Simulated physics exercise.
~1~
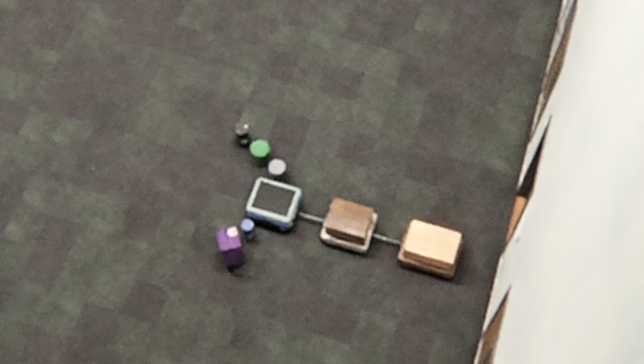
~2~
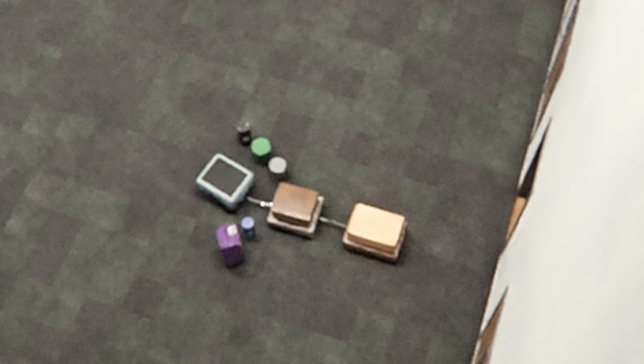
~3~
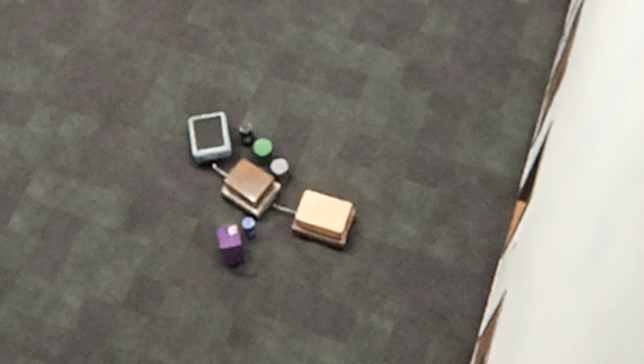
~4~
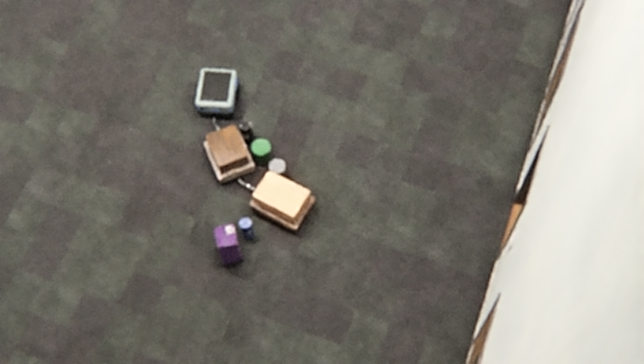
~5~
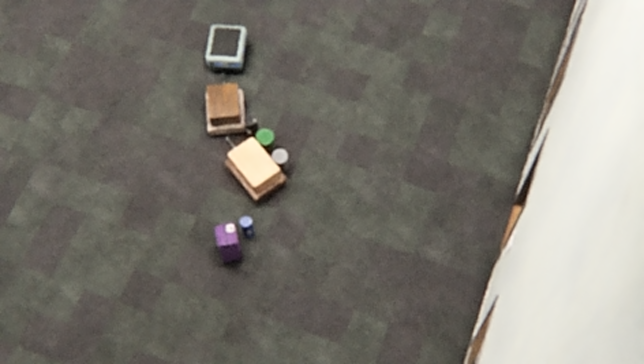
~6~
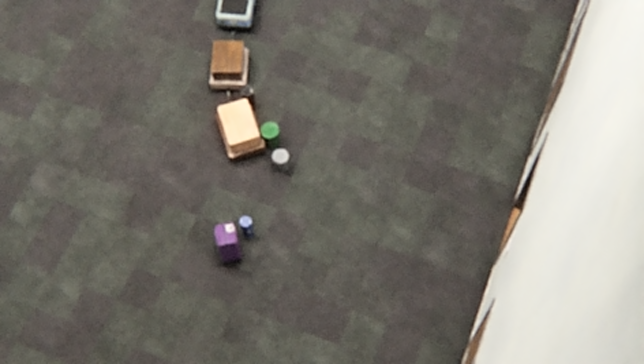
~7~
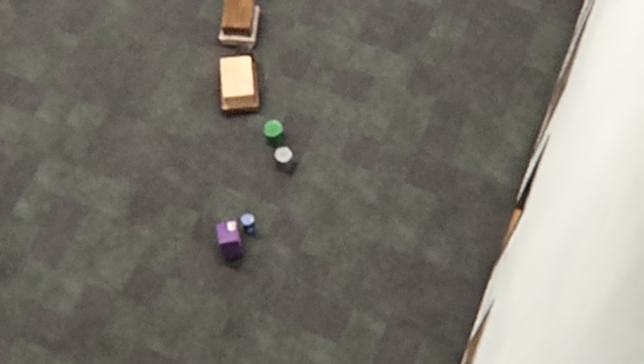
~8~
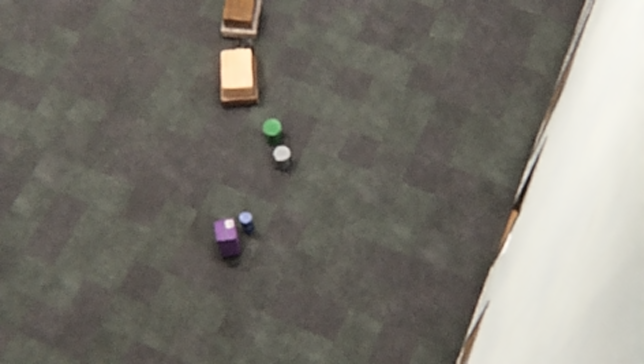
On a dark carpeted floor, a small tug pulling two loaded carts swung left and then up past some pails and canisters, shoving the black canister along and nudging the green and grey pails, which ended up standing, while the purple box stayed put.
